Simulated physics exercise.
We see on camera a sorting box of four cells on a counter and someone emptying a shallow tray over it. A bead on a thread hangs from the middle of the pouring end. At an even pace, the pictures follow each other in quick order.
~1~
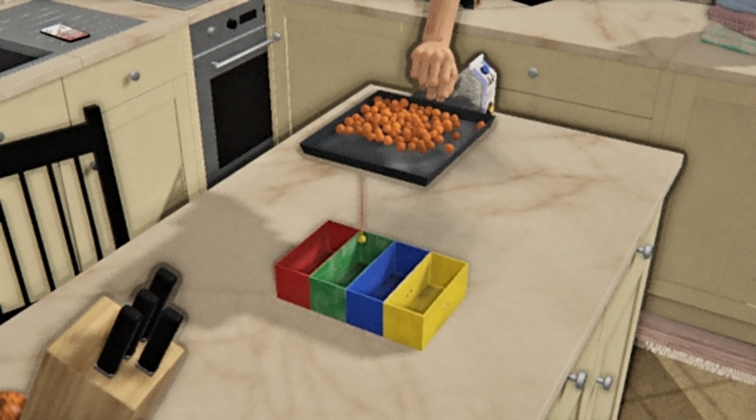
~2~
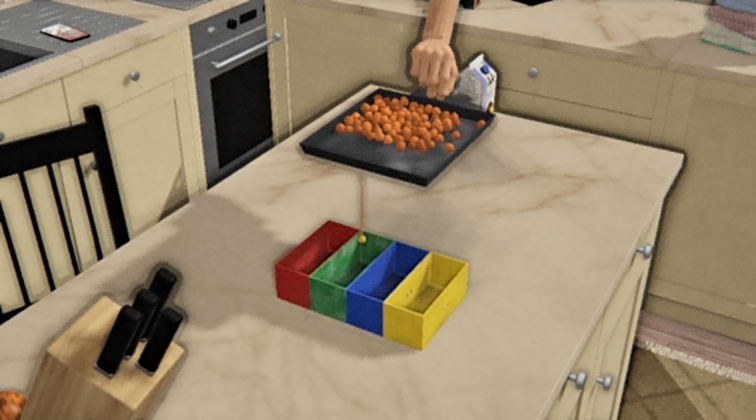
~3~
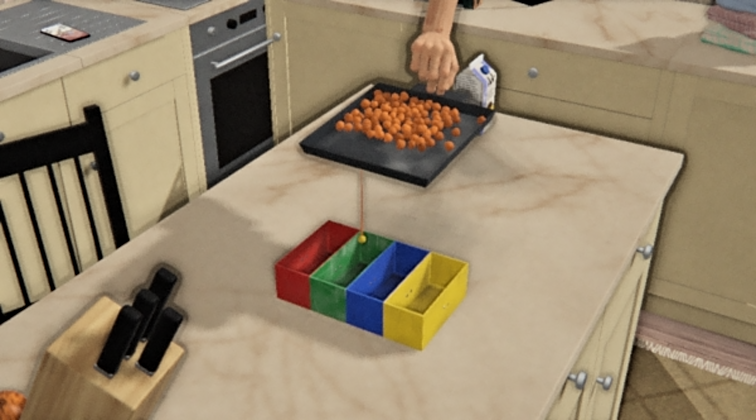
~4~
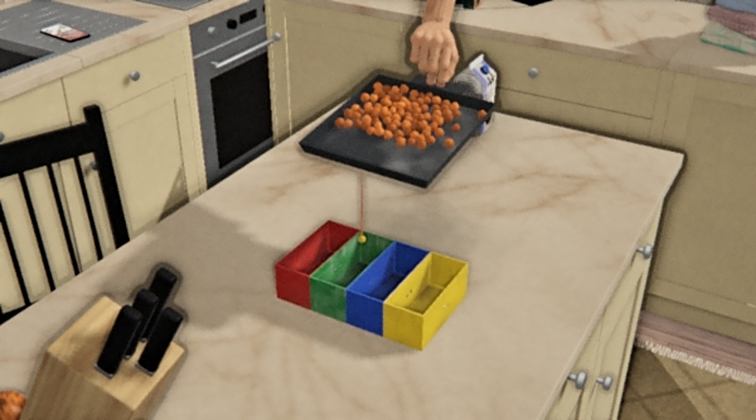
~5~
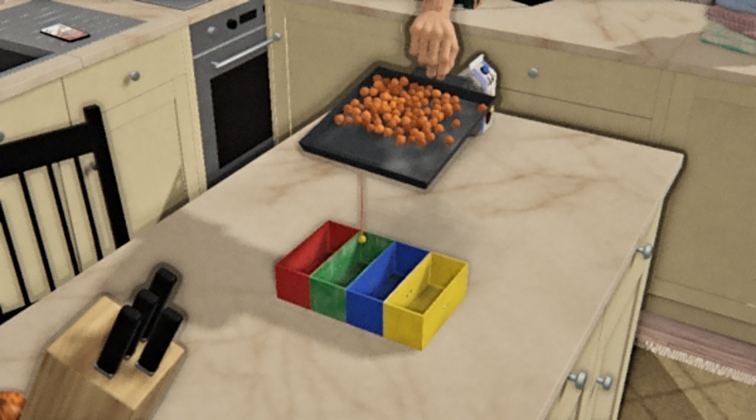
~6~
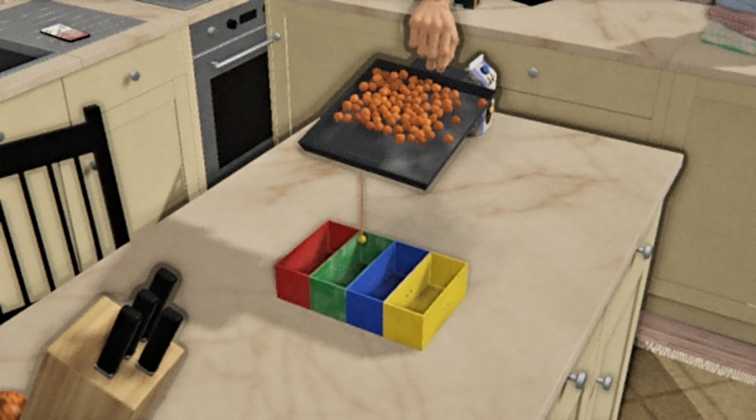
We see a hand holding a dark tray of small orange-brown pieces above a box with red, green, blue and yellow cells, a yellow bead hanging from the tray; the hand gradually tilts the tray slightly toward its lower right corner.
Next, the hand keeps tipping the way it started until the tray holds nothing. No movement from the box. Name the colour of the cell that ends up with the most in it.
Blue.
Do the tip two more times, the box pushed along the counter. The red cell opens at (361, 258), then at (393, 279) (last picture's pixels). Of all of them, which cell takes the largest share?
Run one gives the green cell; run two gives the red cell.
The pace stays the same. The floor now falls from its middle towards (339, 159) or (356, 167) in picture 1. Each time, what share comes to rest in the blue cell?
Case one 0 %; case two 20 %.
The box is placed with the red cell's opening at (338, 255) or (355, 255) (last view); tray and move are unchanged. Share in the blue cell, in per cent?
Around 40 and around 30 per cent, in that order.
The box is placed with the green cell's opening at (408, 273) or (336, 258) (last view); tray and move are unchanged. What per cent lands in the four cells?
Well, you'd get about 80 per cent and then about 100 per cent.
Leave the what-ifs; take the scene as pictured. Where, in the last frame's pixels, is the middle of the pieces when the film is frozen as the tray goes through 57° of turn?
The load's middle is around (384, 156).
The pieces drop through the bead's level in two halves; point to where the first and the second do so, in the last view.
(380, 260), then (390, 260).
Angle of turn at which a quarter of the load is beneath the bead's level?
Tilt: Around 85 degrees.
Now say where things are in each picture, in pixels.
Corners of the pouring end (304, 143) and (426, 175), level; middle of the load (407, 125), coated peanuts; bead on its thread (362, 239); red cell (293, 284); green cell (328, 296); blue cell (365, 310); yellow cell (403, 323), in the first picture.
Corners of the pouring end (304, 143) and (426, 176), level; middle of the load (407, 124), in the second picture.
Corners of the pouring end (304, 142) and (426, 176), tipped barely, lowest at the right corner; middle of the load (407, 120), in the third picture.
Corners of the pouring end (304, 142) and (426, 178), tipped a little, lowest at the right corner; middle of the load (407, 115), in the fourth picture.
Corners of the pouring end (303, 141) and (426, 179), tipped a little, lowest at the right corner; middle of the load (407, 111), in the fifth picture.
Corners of the pouring end (303, 141) and (425, 181), tipped a little, lowest at the right corner; middle of the load (407, 107), just a few on the move; red cell (293, 284); green cell (328, 296); blue cell (365, 310); yellow cell (403, 323), in the sixth picture.
Just after the last frame, tray tipped steeply; the larger part on the tray; just a few in the green cell; just a few in the yellow cell; just a few in the blue cell; just a few in the red cell; about a tenth falling or outside the box.
A moment on, tray tipped right over; roughly a quarter on the tray; roughly a quarter in the blue cell; roughly a quarter in the green cell; about a tenth in the yellow cell; just a few in the red cell; roughly a quarter falling or outside the box.
Further on, tray tipped past a quarter turn; roughly half in the blue cell; roughly a quarter in the green cell; roughly a quarter in the yellow cell; just a few in the red cell; just a few falling or outside the box.
When it is over, tray tipped past a quarter turn; roughly half in the blue cell; roughly a quarter in the green cell; roughly a quarter in the yellow cell; just a few in the red cell; just a few outside the box.
